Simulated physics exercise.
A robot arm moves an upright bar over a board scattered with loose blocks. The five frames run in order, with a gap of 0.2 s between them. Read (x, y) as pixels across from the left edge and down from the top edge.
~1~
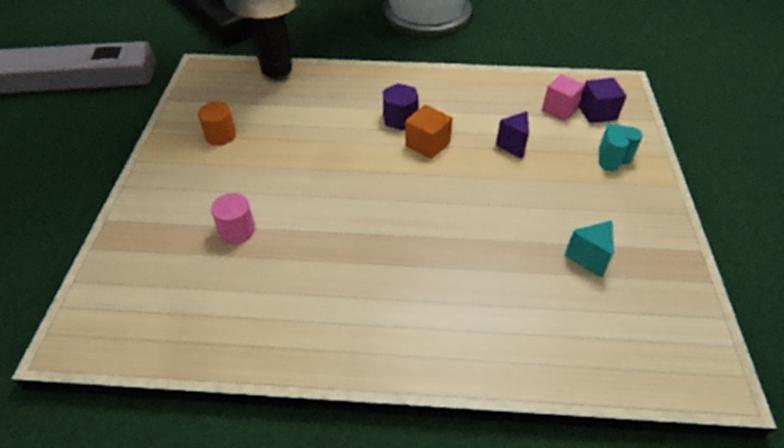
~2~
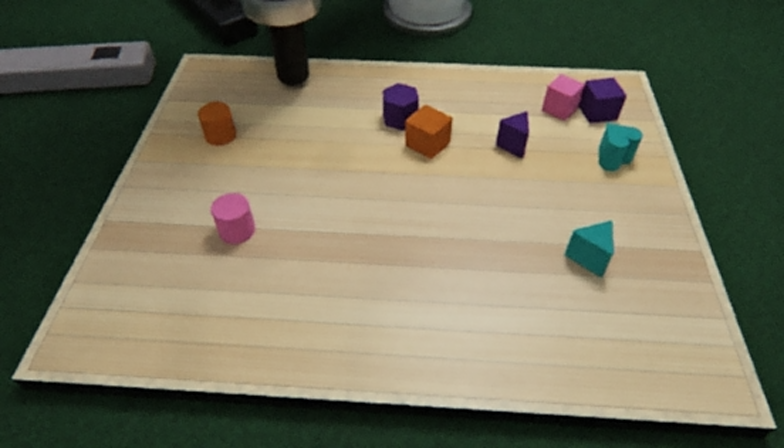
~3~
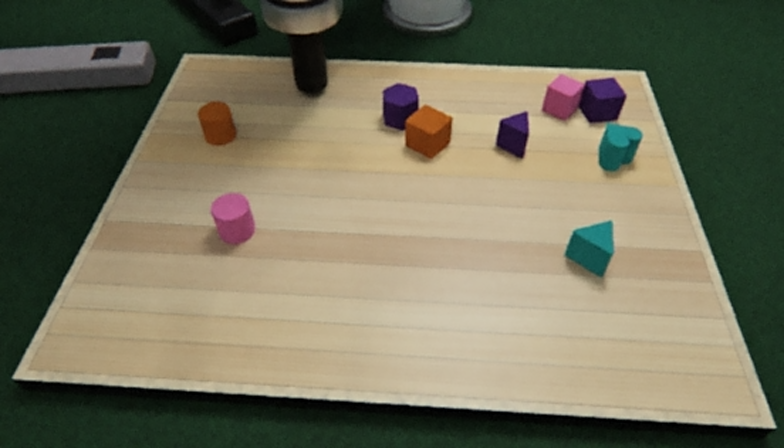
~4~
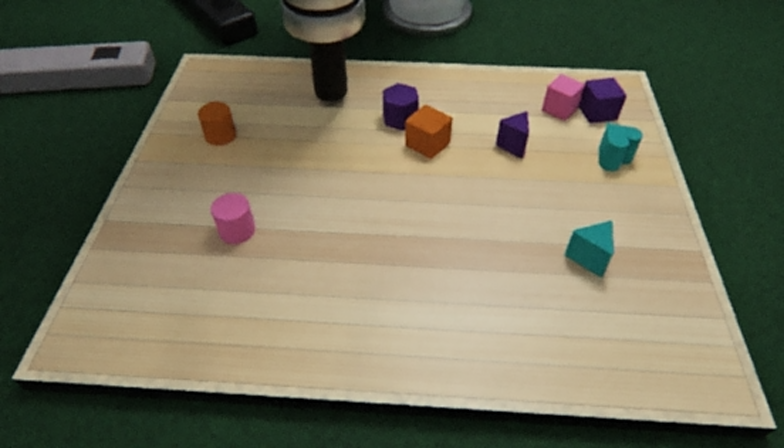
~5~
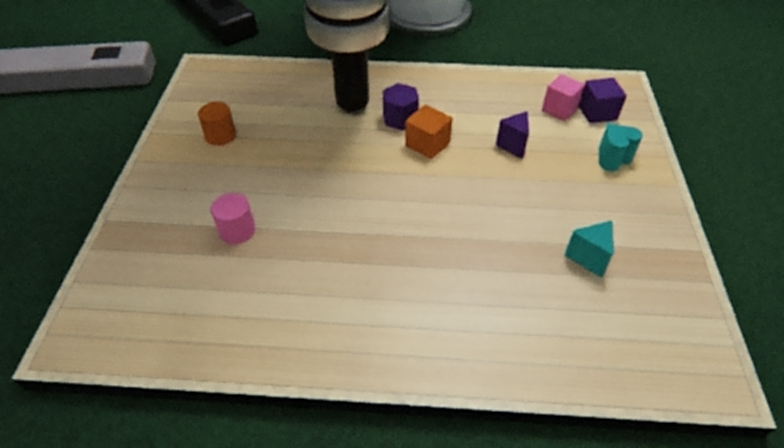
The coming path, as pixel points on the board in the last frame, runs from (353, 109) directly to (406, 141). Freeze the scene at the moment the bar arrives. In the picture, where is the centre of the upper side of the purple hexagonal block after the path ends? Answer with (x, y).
If I read the scene right, the answer is (425, 97).
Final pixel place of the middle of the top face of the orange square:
Pixel (447, 124).
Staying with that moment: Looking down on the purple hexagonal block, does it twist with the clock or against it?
Twists anticlockwise.
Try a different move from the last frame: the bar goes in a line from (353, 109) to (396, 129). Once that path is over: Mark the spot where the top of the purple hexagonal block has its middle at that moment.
Its top face will be centred at roughly (433, 99).
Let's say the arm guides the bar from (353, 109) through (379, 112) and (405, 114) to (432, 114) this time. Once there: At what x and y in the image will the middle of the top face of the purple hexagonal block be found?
It is at (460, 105).
What follows on the original path. Halfway along, bar (379, 118); purple hexagonal block (414, 97), turned 10° anticlockwise.
At the end, bar (406, 134); purple hexagonal block (425, 97), turned 35° anticlockwise; orange square (447, 124).
